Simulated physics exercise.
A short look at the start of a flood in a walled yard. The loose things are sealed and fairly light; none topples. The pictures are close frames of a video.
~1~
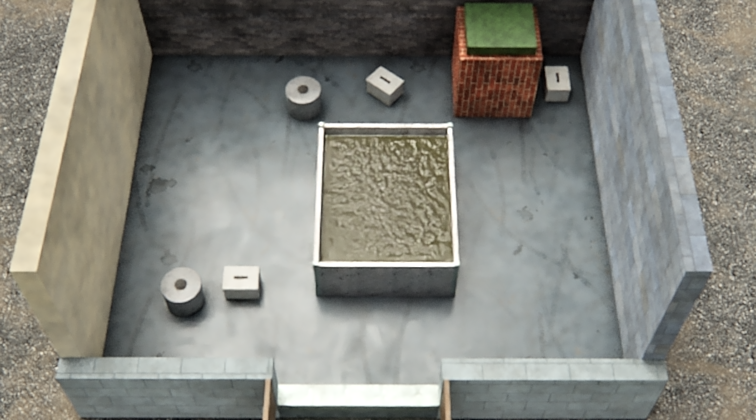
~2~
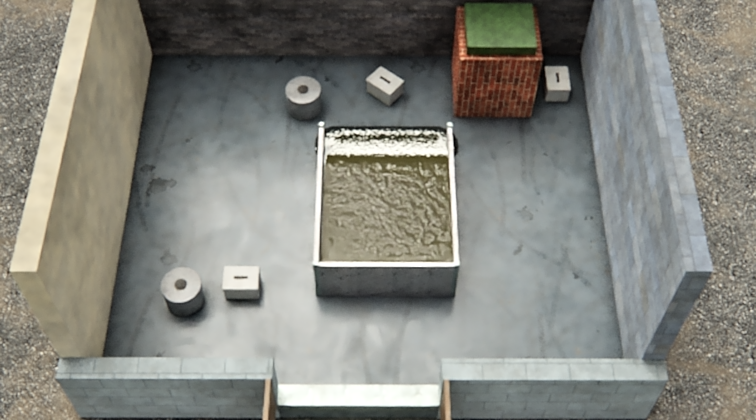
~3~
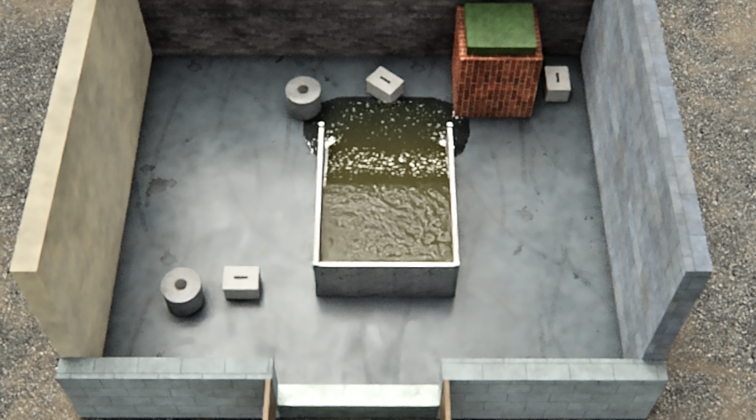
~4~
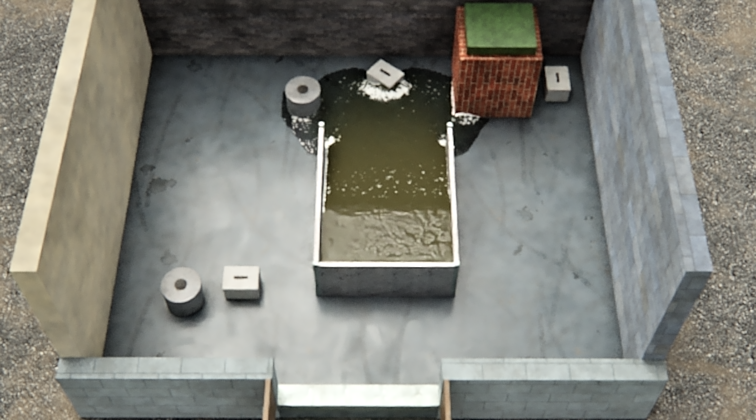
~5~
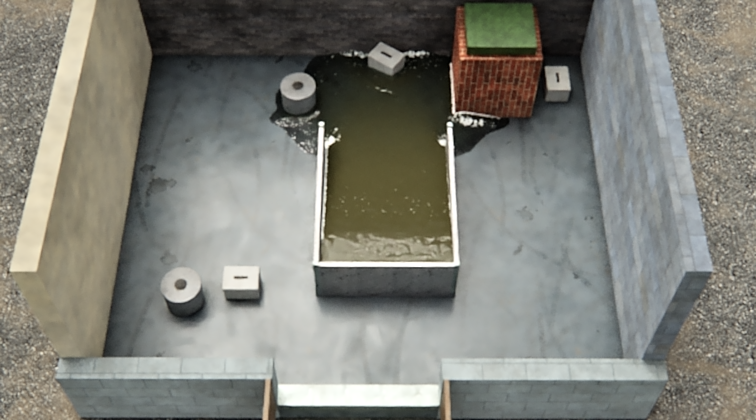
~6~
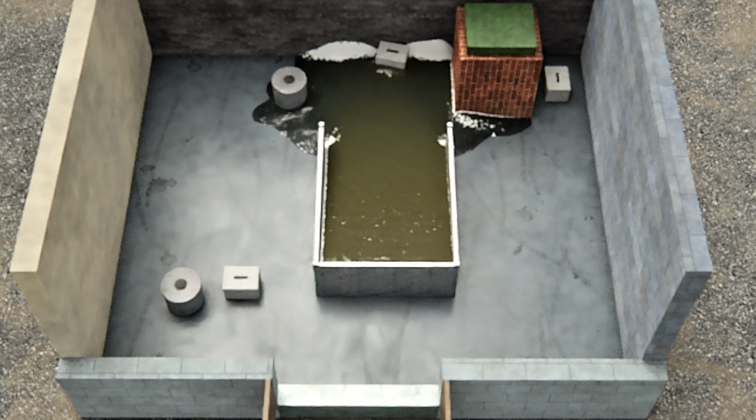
Murky water pours from the open far end of a rectangular tank in a walled yard, spreading toward the back wall and around a brick block, pushing a small pale box backward and then nudging a nearby round one.
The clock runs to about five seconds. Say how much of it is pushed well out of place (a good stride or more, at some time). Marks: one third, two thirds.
It is between one and two thirds.
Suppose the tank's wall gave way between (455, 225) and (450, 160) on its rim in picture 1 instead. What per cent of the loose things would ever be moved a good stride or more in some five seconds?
Near 20 in a hundred.
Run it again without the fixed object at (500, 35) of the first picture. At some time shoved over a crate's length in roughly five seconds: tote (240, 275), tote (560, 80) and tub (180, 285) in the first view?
One after the other: Not that far, swept aside, moved that far.
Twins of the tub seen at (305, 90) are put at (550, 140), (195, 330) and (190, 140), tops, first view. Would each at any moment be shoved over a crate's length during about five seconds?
In turn: Swept aside, moved that far, pushed that far.
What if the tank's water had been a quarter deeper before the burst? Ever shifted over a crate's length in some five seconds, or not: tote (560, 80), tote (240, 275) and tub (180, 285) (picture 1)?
One after the other: Not that far, shifted that much, shifted that much.
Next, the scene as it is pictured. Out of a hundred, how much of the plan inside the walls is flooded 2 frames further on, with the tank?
Roughly 30 per cent.
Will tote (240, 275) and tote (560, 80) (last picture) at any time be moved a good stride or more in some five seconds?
In that order: Never so far, under that.
A moment on, 2 of 5 are well off their spots; 1 afloat.
Next, 2 of 5 are well off their spots; 2 afloat.
Later, 2 of 5 are well off their spots; 2 afloat.
In the end, 2 of 5 are well off their spots, and 3 have been at some point; 3 afloat.
